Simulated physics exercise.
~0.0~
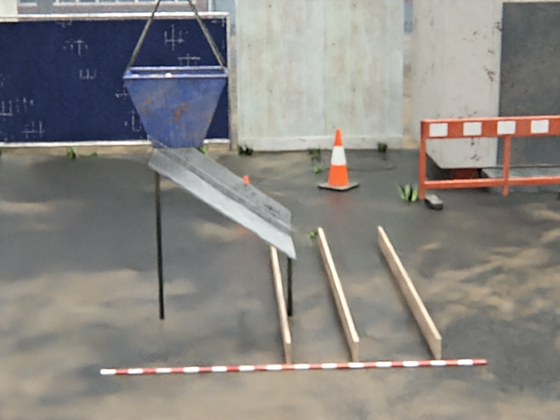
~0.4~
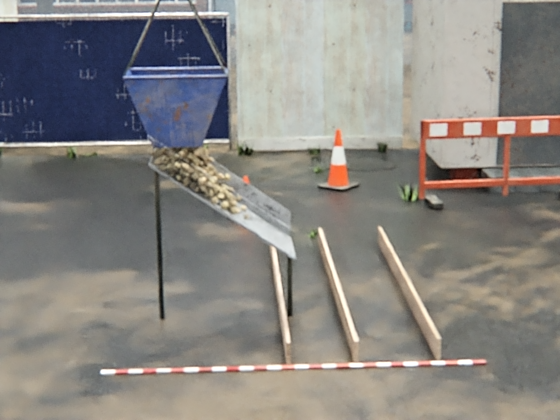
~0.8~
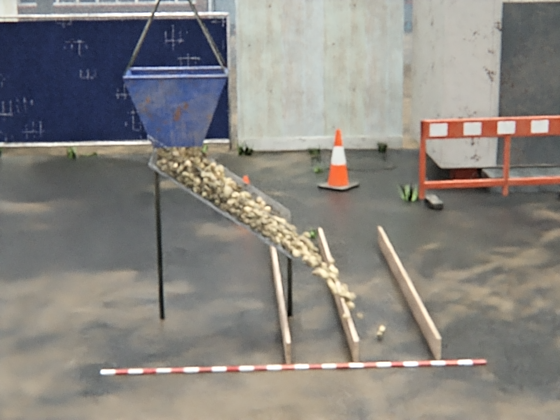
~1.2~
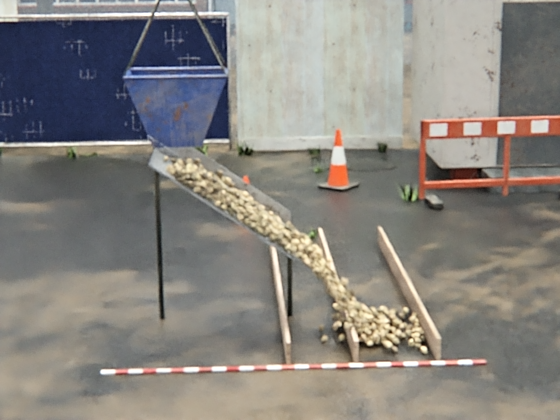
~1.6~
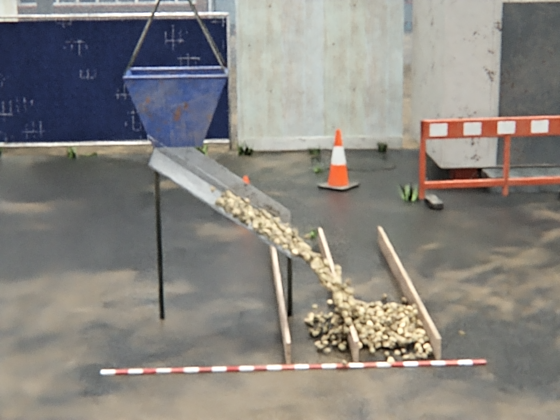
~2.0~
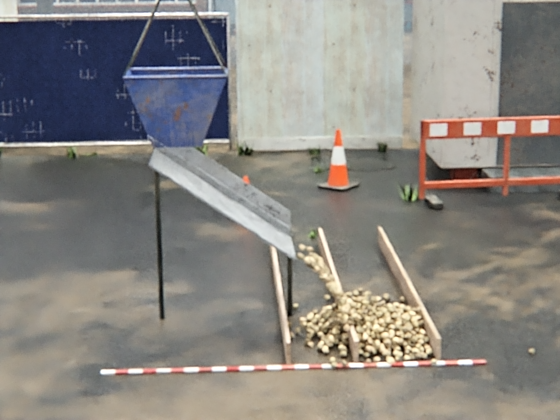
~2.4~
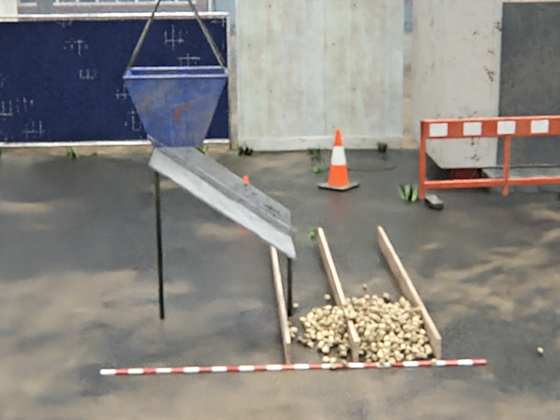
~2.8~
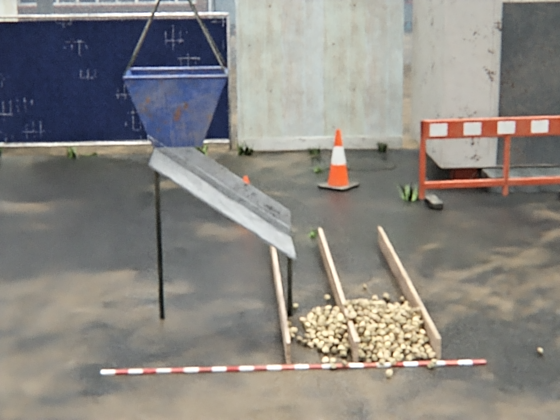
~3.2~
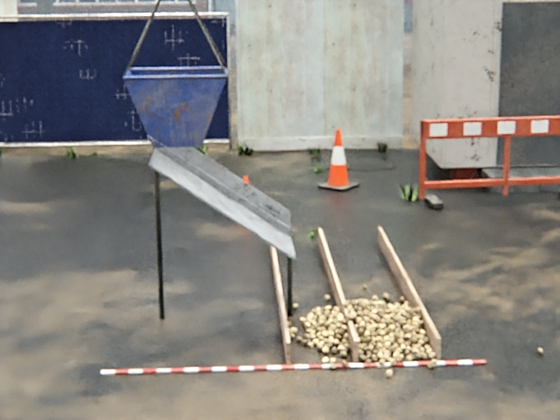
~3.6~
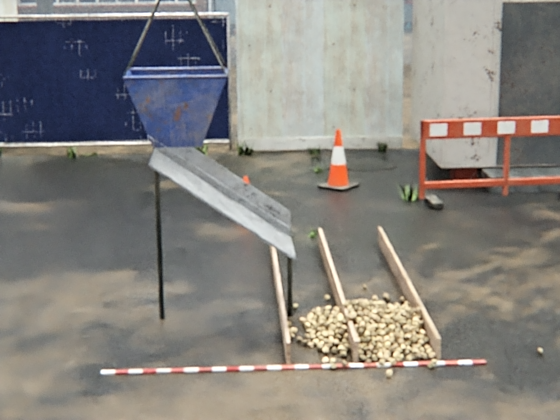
Pale stones poured from the bottom of a hanging blue skip, slid down a sloping metal chute to the right and tumbled among three wooden planks, settling in a heap across both bays, mostly in the right one, with a few strays outside.
